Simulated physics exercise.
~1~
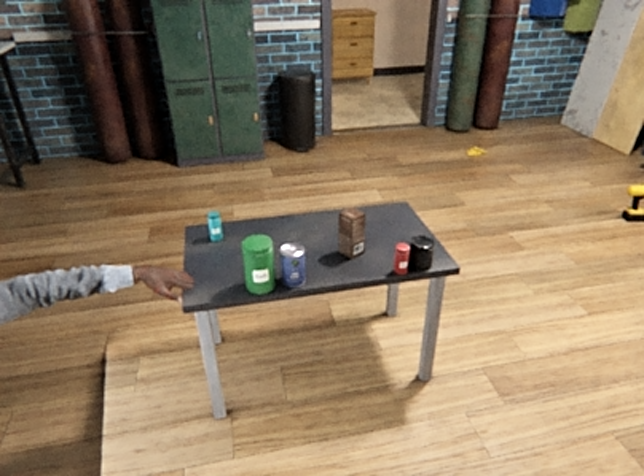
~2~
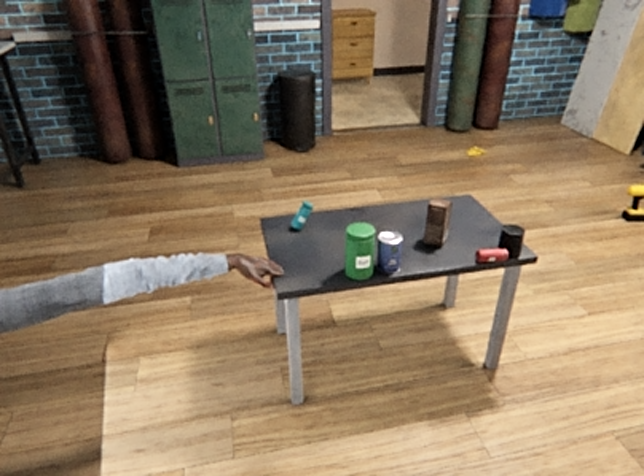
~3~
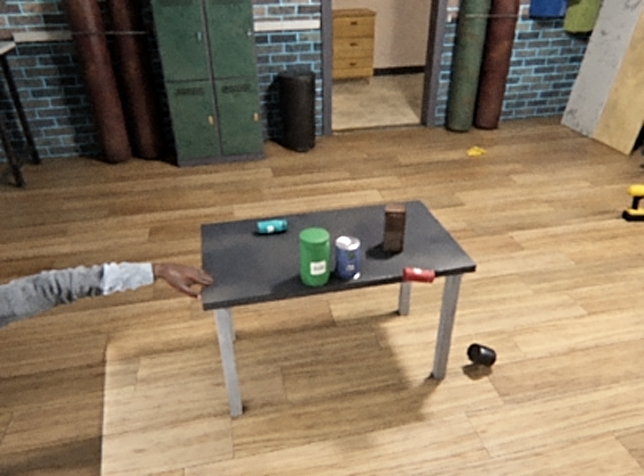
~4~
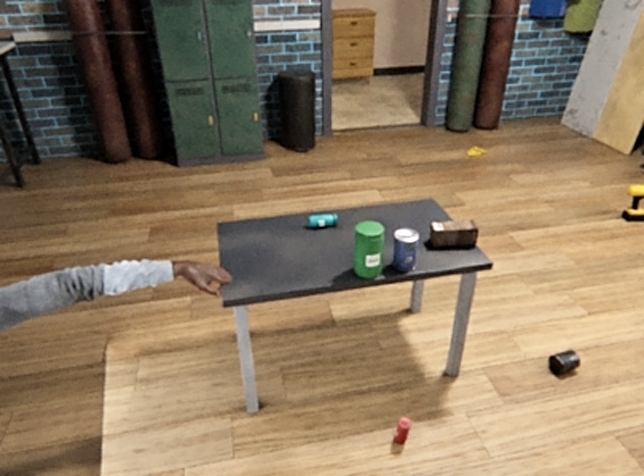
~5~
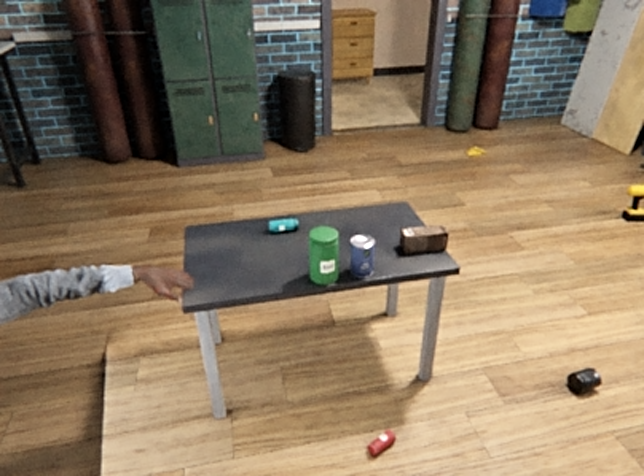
In a workshop-like room, a hand at the left edge of a dark table jerks it right and left repeatedly; turquoise and red containers topple, a black jar falls off, then the red one follows as a brown carton tips over, leaving the green and blue containers upright.
